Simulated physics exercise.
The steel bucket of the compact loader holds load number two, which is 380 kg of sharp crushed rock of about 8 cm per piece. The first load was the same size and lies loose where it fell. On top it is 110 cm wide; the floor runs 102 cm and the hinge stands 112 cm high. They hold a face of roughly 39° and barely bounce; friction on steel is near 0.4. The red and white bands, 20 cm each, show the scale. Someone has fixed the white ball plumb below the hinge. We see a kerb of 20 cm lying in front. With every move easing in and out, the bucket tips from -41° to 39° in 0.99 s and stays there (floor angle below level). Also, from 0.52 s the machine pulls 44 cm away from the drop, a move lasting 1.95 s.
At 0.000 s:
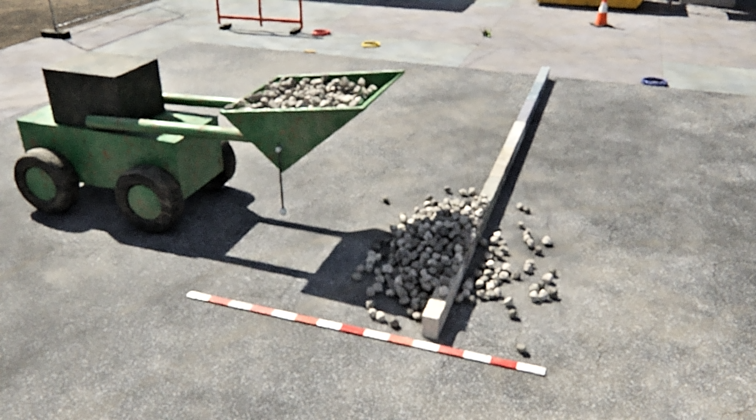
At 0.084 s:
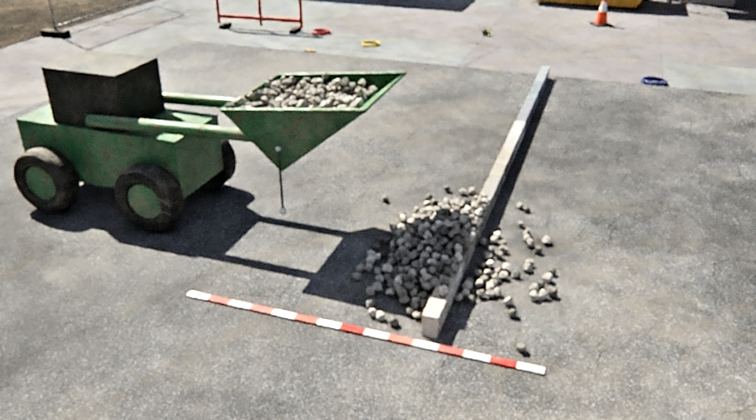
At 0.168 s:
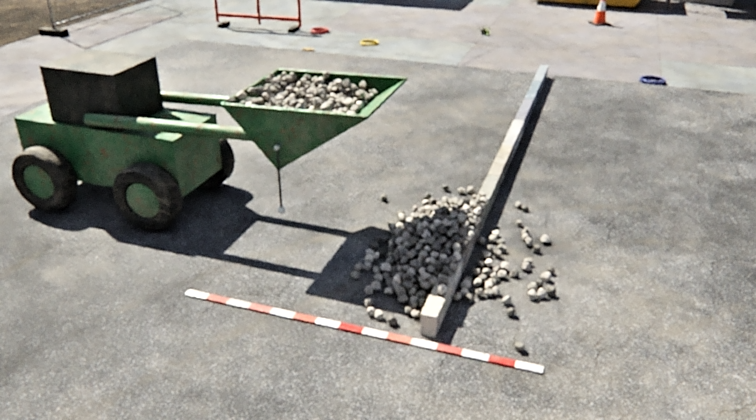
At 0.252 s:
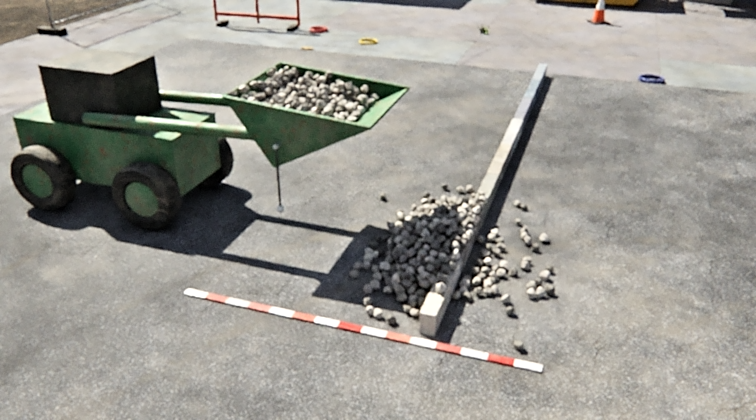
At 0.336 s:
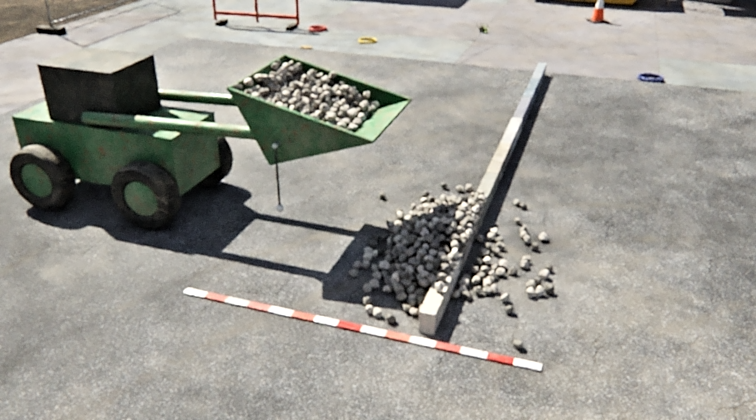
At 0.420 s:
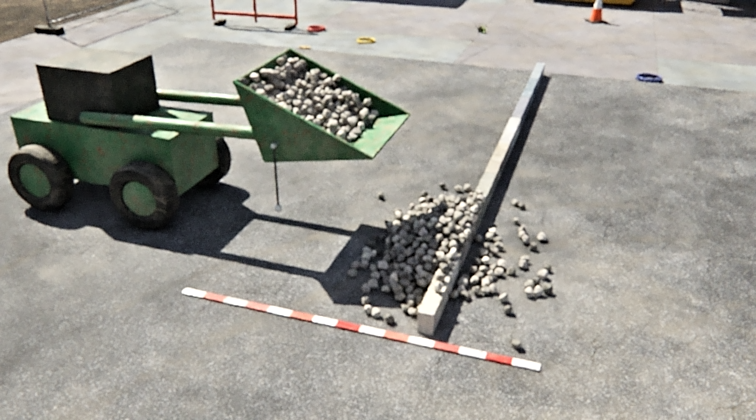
At first, a green loader holds its raised bucket of grey stones almost still, beside a loose heap lying against a long pale kerb. Then the bucket slowly tilts forward, its front lip dropping, and the stones inside shift down the floor towards the lip while the heap below barely changes.
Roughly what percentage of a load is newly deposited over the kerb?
Around 0 per cent of a load is newly deposited there.
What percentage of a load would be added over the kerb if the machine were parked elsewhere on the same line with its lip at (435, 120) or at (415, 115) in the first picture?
Roughly 15 and 0 per cent, in that order.
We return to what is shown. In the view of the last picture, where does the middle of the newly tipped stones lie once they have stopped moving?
Roughly at pixel (369, 228).
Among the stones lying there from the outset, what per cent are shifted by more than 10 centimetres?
Roughly 0 percent.
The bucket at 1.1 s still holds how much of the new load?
80 % still inside.
After 0.7 s the floor is at 26°; in per cent of one load, 100 in the bucket, 91 on this side of the kerb, 9 over the kerb; the foremost stones are at (536, 290).
After 1.1 s the floor is at 39°; in per cent of one load, 79 in the bucket, 112 on this side of the kerb, 9 over the kerb; the foremost stones are at (536, 290).
After 2.9 s the floor is at 39°; in per cent of one load, 0 in the bucket, 191 on this side of the kerb, 9 over the kerb; the foremost stones are at (536, 290).
After 5.6 s the floor is at 39°; in per cent of one load, 0 in the bucket, 191 on this side of the kerb, 9 over the kerb; the foremost stones are at (536, 290). Net gain over the kerb, 0.
